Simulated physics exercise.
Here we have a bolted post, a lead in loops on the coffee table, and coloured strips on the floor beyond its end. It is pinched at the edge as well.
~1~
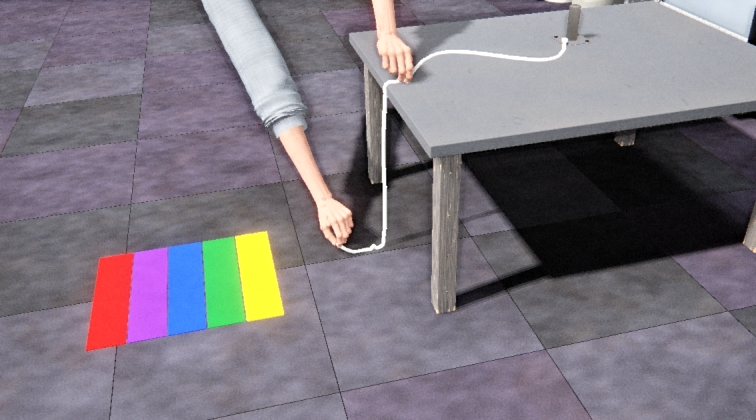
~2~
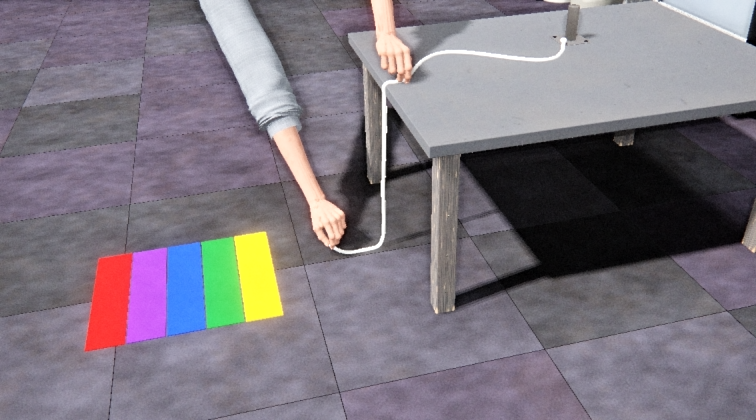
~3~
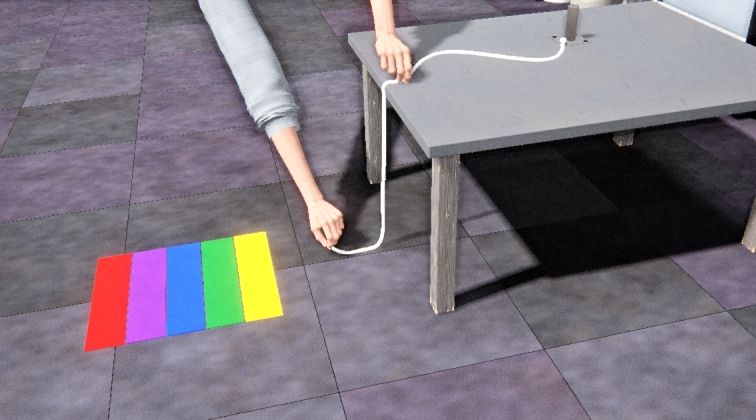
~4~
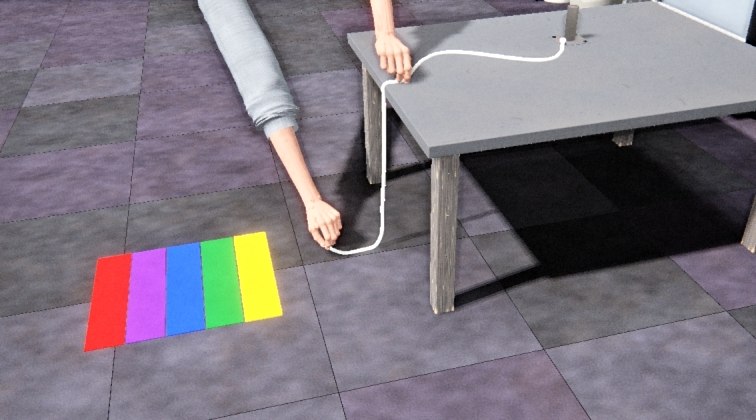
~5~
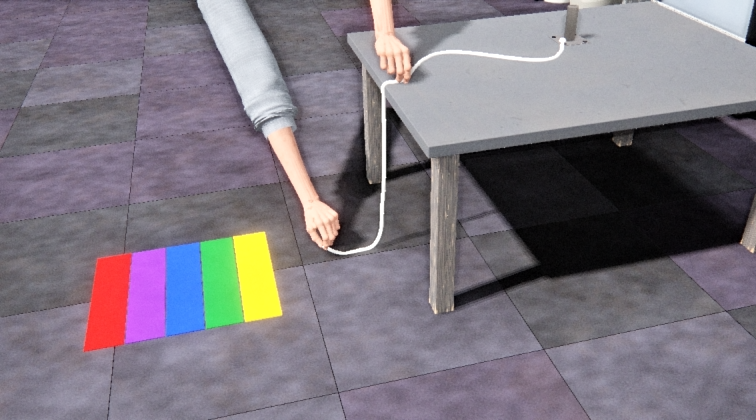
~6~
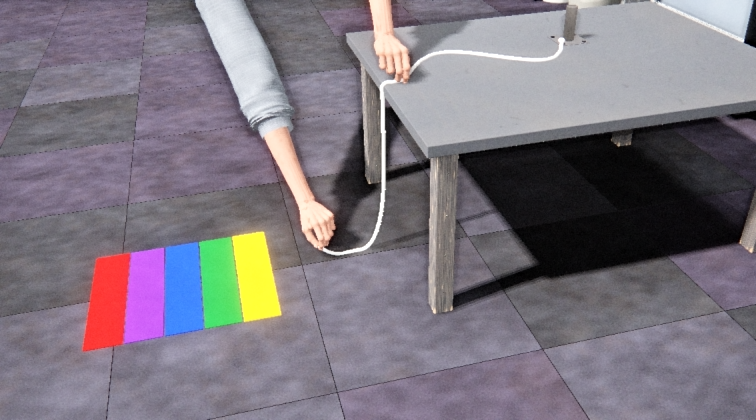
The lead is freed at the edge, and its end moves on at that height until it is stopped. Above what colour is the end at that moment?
The end stops over the purple strip.
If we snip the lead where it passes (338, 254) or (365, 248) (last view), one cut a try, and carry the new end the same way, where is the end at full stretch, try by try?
In that order: (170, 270) and (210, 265).
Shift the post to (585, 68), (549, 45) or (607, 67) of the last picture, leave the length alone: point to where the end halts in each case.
Try by try, around (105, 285), (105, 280) and (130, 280).
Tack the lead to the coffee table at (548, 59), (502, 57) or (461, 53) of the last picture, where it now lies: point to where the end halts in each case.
Try by try, around (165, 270), (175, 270) and (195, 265).
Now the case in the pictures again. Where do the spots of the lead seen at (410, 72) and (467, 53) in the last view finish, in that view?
The first at (357, 93), the second at (438, 64).
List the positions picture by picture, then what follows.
In the first picture, end (337, 244); yellow (263, 301); green (225, 307); blue (187, 314); purple (148, 321); red (108, 328).
In the second picture, end (330, 245); lead through (561, 52) (495, 56) (425, 60) (388, 84) (384, 161) (384, 230).
In the third picture, end (328, 245).
In the fourth picture, end (326, 246); lead through (561, 53) (494, 56) (424, 60) (388, 84) (384, 161) (382, 230).
In the fifth picture, end (324, 246).
In the sixth picture, end (319, 246); lead through (559, 53) (493, 56) (423, 60) (386, 84) (384, 161) (377, 231).
Soon after, end near (193, 268); over blue.
After that, end near (158, 273); over purple.
At the stop, end near (137, 277); over purple. It gets as far as the purple strip.
